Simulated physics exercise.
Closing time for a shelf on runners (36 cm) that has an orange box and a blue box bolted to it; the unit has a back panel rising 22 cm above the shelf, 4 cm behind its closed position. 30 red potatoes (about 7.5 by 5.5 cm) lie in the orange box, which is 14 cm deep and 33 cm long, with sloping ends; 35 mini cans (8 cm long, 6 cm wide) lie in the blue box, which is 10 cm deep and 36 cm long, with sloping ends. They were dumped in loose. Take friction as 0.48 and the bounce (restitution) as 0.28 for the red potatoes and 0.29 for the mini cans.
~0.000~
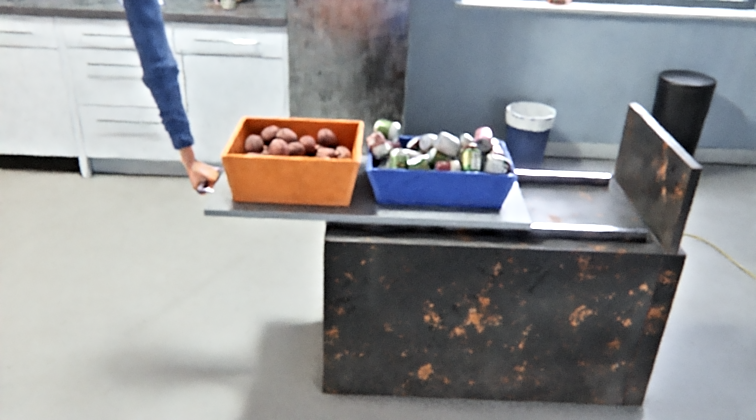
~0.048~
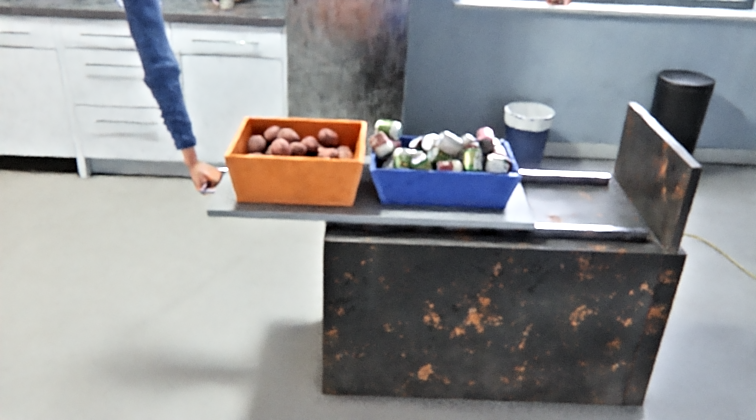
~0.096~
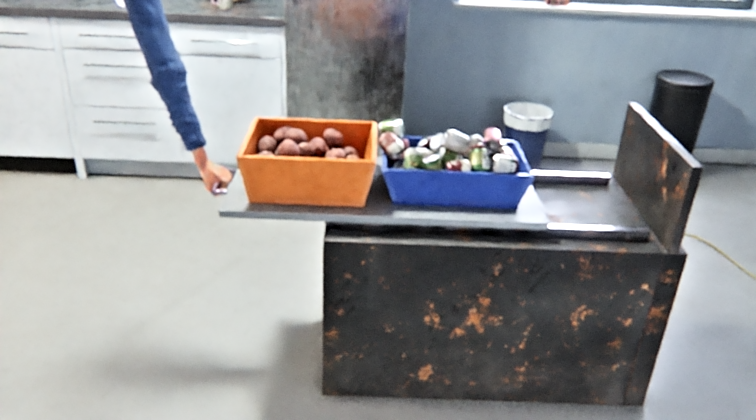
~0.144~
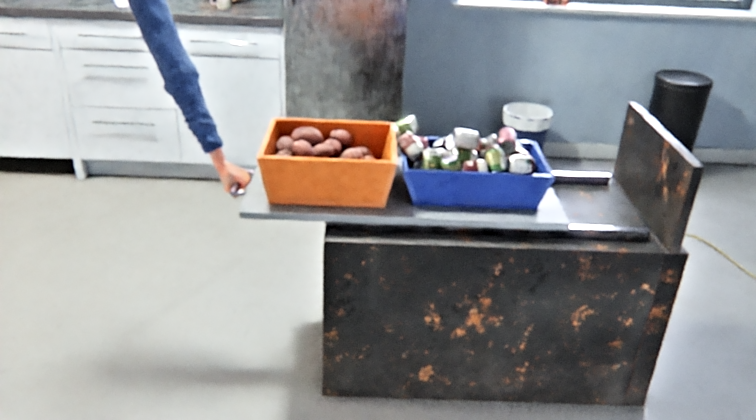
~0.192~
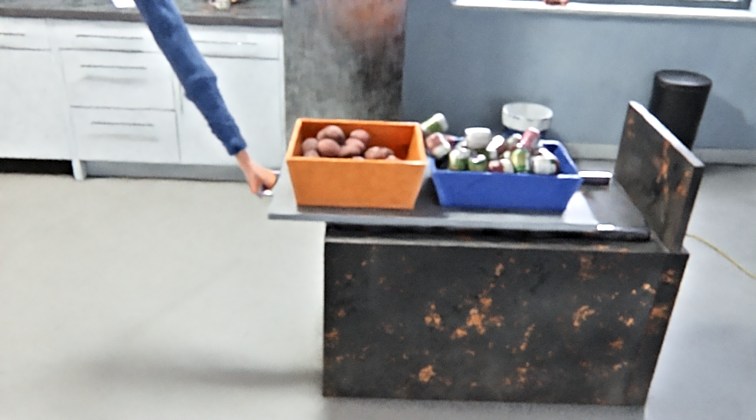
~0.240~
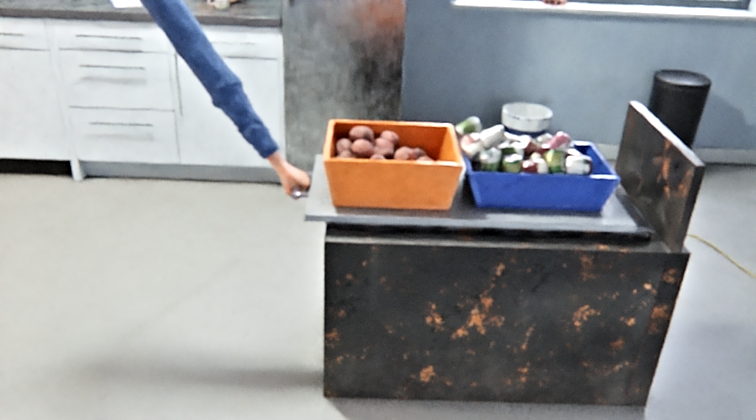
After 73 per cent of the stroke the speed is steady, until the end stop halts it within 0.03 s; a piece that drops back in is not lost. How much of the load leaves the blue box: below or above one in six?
More than one in six of the mini cans leave the blue box.
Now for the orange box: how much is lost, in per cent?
Orange box 5 per cent.
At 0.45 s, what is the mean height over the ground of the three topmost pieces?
About 96 cm.
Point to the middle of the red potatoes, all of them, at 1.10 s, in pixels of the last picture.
Near (428, 174).
After 0.25 s, end of travel.
After 0.33 s, the orange box has all 30 and the blue box has all 35.
After 0.45 s, the orange box has all 30 and the blue box is down by 5 of 35.
After 0.67 s, the orange box is down by 1 of 30 and the blue box is down by 9 of 35.
When it is over (at 1.10 s), the orange box is down by 1 of 30 and the blue box is down by 10 of 35. Asked share, 10 of 35, 29 per cent.
